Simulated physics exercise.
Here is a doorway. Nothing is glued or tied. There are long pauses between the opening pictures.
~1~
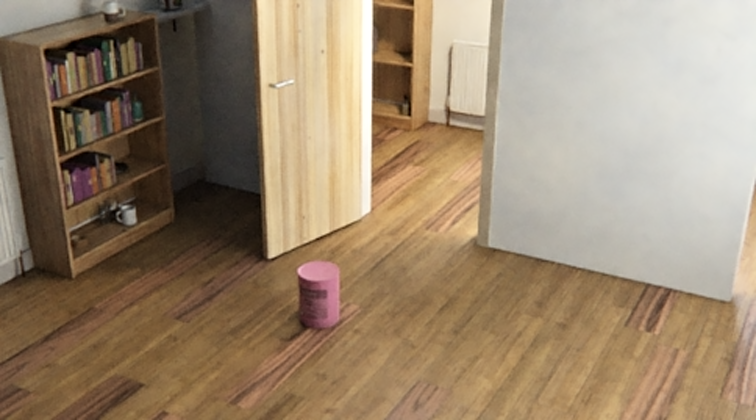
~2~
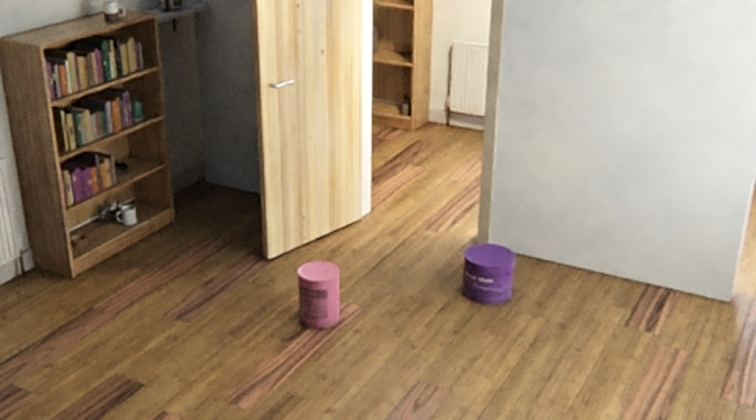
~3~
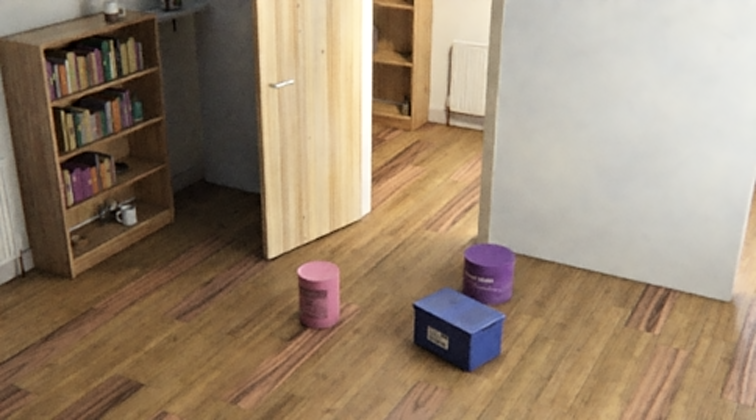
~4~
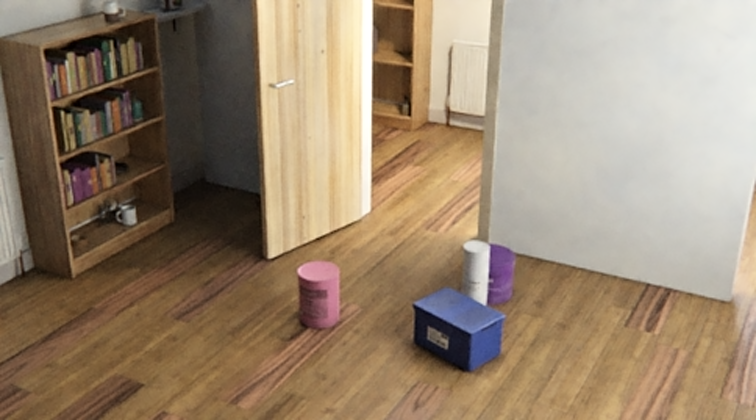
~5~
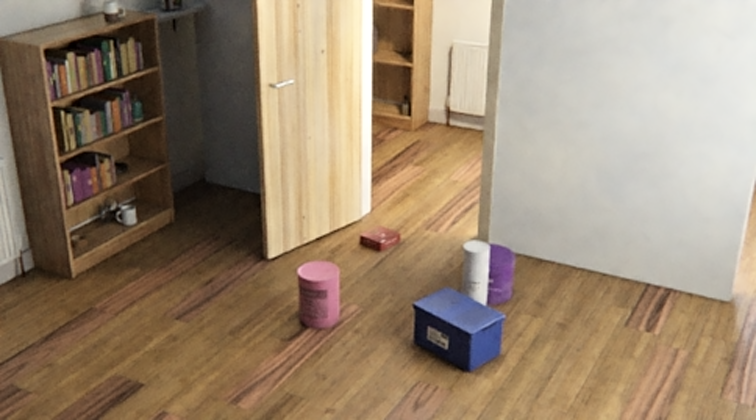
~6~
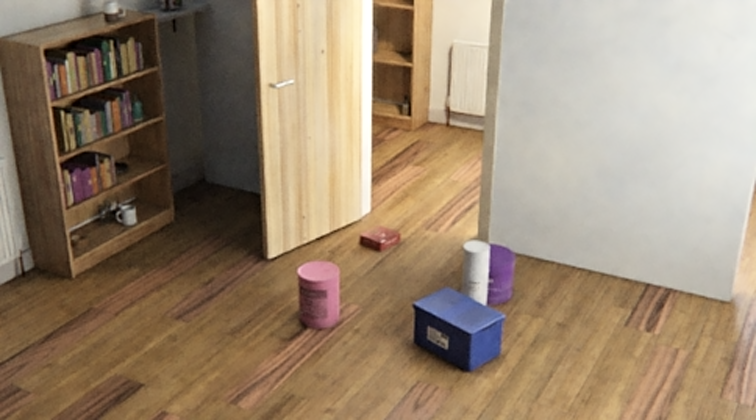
The wooden door stayed wide open and still near a pink pail, while a purple pail, a blue tote, a white canister and a red packet appeared on the floor one after another.
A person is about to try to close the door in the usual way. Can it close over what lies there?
Outcome: The door closes.
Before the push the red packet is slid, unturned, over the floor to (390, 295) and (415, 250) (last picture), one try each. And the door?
First, it shuts; second, it shuts.
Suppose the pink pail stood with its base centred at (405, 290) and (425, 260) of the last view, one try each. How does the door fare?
First, it shuts; second, it stops short.
Then, 0.80 s on from there, door at 71°.
Then, 1.20 s on from there, door at 40°; red packet shifted about its own width near (405, 237).
Then, 1.40 s on from there, door at 24°; red packet shifted about its own width near (420, 235).
Then, 1.70 s on from there, door at 1°; red packet shifted well along near (439, 225).
In the end, door at 0°; moved from the start, red packet; the other 4 unmoved. At the end, from the last picture's camera, red packet near (444, 221).
